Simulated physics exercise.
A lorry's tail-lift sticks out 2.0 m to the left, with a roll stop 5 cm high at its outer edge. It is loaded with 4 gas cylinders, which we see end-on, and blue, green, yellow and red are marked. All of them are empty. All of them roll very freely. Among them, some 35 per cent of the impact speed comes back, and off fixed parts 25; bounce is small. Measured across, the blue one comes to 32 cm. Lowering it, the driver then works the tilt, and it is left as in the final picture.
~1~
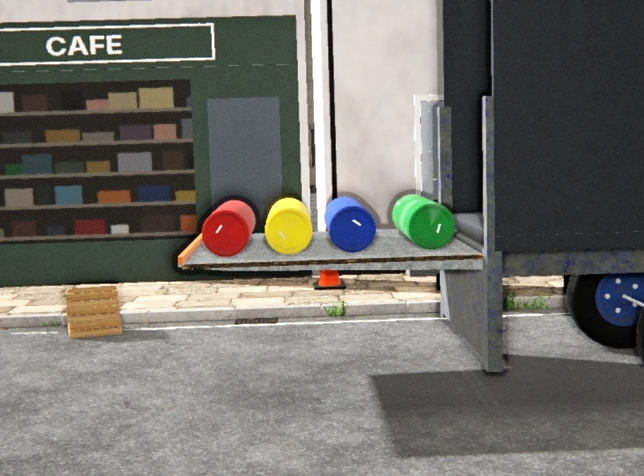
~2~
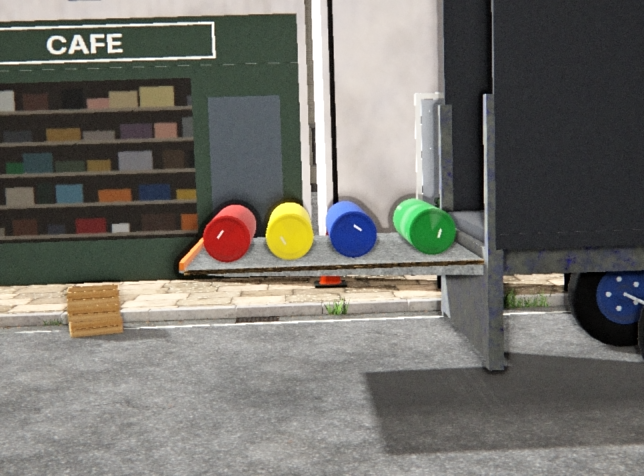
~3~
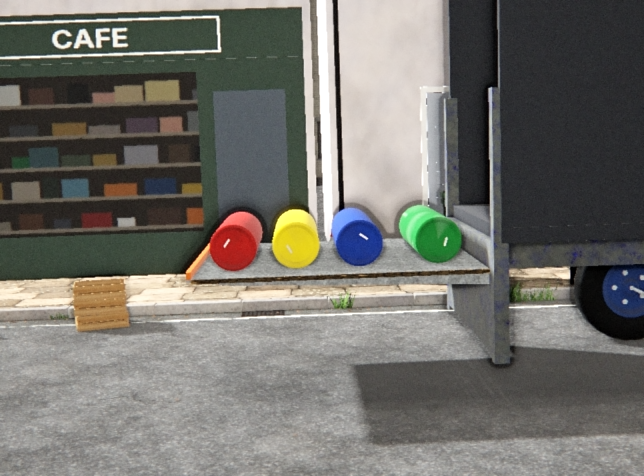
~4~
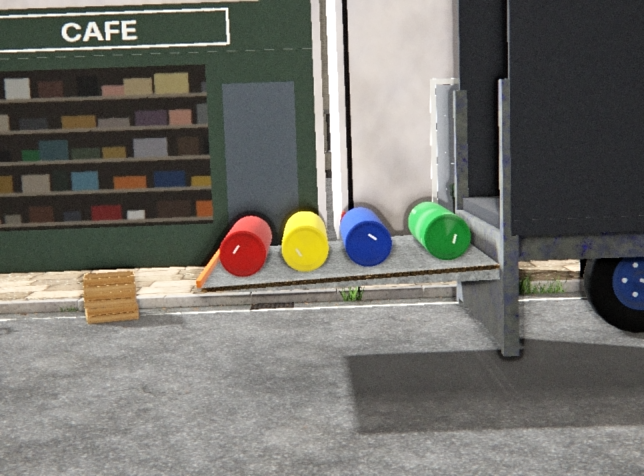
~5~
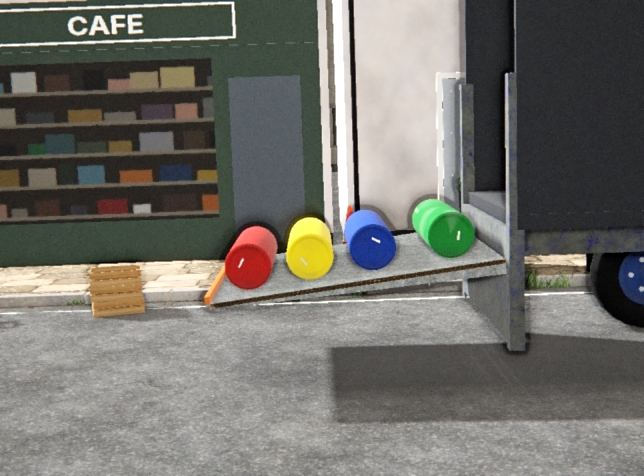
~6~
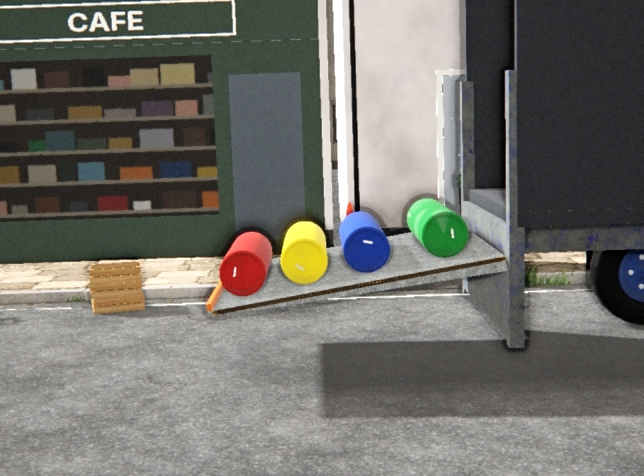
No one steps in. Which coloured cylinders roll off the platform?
The blue is kept on; the green is kept on; the yellow is kept on; the red is kept on.
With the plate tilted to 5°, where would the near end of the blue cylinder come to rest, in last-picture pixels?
(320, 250), roughly.
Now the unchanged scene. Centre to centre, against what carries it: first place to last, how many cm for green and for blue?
Net shift - green: 60; blue: 35.
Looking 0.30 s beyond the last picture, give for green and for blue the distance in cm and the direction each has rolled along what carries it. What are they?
Green 15 left, blue 15 left.
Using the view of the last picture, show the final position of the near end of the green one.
It comes to rest around (366, 250).
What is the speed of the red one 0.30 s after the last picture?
Close to 0.2 m/s then.
Then, 0.3 s past the sixth picture, blue is on the plate, 95 cm from the stop, rolling left; green is on the plate, 150 cm from the stop, rolling left; yellow is on the plate, 50 cm from the stop, rolling left; red is on the plate, 10 cm from the stop, rolling left; 0 of 4 are off.
Then, 0.7 s past the sixth picture, blue is on the plate, 75 cm from the stop; green is on the plate, 125 cm from the stop, rolling left; yellow is on the plate, 45 cm from the stop; red is on the plate, 10 cm from the stop; 0 of 4 are off.
Finally (1.1 s after the last picture), blue is on the plate, 75 cm from the stop; green is on the plate, 105 cm from the stop; yellow is on the plate, 45 cm from the stop; red is on the plate, 10 cm from the stop; 0 of 4 are off.
